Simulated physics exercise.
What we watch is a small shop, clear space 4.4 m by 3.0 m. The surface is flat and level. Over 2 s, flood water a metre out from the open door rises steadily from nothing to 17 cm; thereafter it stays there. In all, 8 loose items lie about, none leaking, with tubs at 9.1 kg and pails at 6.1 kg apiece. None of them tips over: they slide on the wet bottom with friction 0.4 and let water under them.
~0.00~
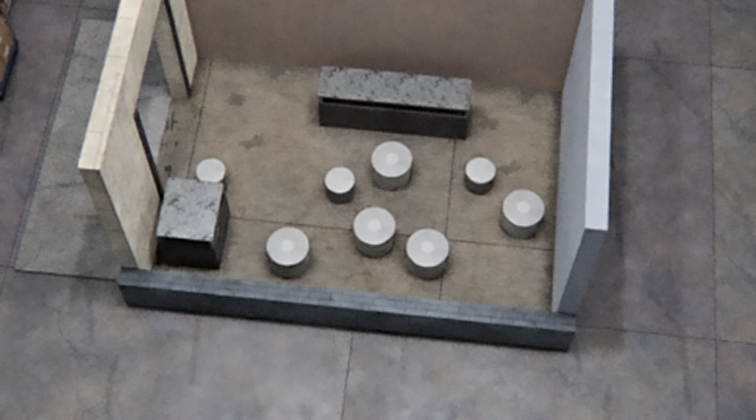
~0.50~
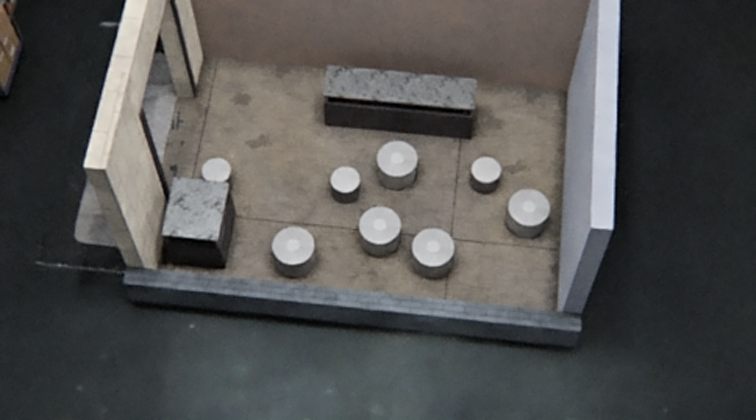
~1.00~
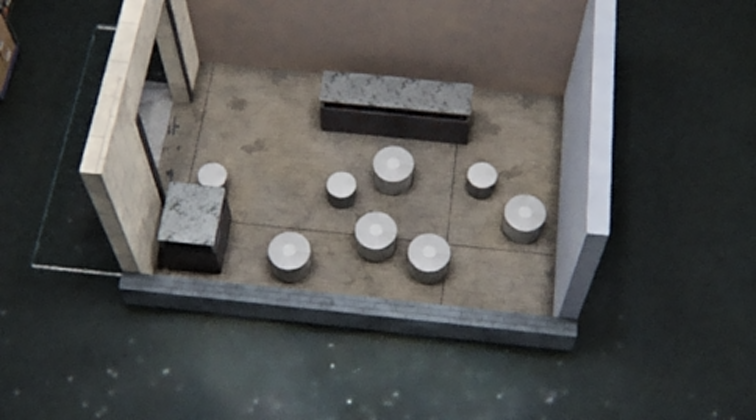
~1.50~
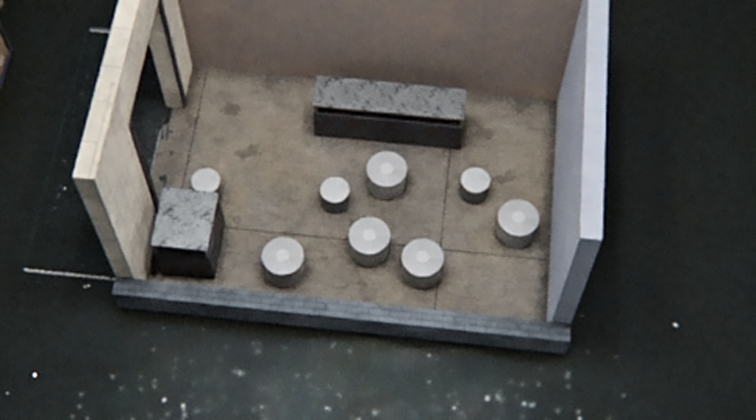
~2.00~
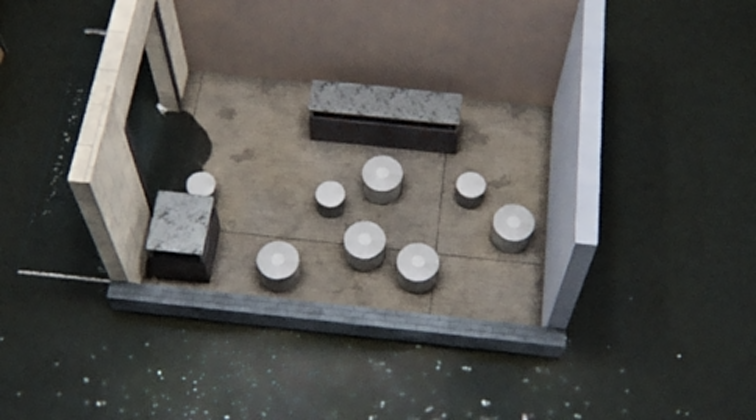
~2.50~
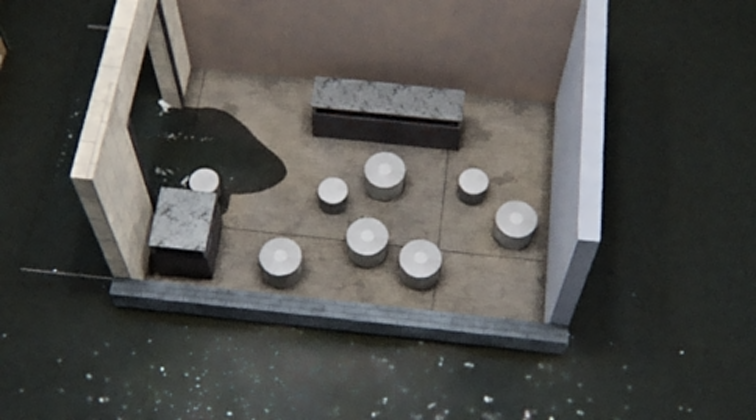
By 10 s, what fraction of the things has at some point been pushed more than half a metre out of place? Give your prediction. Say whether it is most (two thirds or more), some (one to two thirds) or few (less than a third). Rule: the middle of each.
Most.
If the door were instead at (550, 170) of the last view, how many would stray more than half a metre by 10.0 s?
That gives 5 of them.
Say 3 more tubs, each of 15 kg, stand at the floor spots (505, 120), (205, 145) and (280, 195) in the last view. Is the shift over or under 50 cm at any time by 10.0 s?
So, in the order asked, it's too far, too far and too far.
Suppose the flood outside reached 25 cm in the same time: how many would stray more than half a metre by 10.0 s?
8.
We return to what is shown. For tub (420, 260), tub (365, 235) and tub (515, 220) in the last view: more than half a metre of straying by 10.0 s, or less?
Taking them in turn, the first is within the limit, the second beyond the limit and the third beyond the limit.
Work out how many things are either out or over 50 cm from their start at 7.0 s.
The number by then is 4.
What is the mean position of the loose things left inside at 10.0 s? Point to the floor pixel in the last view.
They're centred close to (388, 263).
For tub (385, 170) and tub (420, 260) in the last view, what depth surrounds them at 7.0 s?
Roughly 8 and 4 cm.
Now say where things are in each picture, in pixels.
The first frame shows a pail at (211, 171), on the bottom; a tub at (428, 248) rests on the ground; water covers 0.0 m2; 0 of 8 have shifted.
The second frame shows a pail at (216, 170) rests on the ground; a tub at (433, 247) rests on the ground; water covers 0.0 m2; 0 of 8 have shifted.
The third frame shows a pail at (212, 175) rests on the ground; a tub at (429, 252) rests on the ground; 0.0 m2 under water; 0 of 8 have shifted.
The fourth frame shows a pail at (206, 181) rests on the ground; a tub at (423, 257) rests on the ground; 0.0 m2 under water; 0 of 8 have shifted.
The fifth frame shows a pail at (201, 184) rests on the ground; a tub at (418, 262), on the bottom; water covers 0.4 m2; 0 of 8 have shifted.
The sixth frame shows a pail at (204, 181) rests on the ground; a tub at (421, 258), on the bottom; water covers 1.2 m2; 0 of 8 have shifted.
After 3.5 s 1 of 8 are over 50 cm from their spots; 0 afloat.
After 4.5 s 2 of 8 are over 50 cm from their spots; 0 afloat.
After 7.0 s 4 of 8 are over 50 cm from their spots; 3 afloat.
After 10.0 s 6 of 8 are over 50 cm from their spots, and 6 have been at some point; 8 afloat.
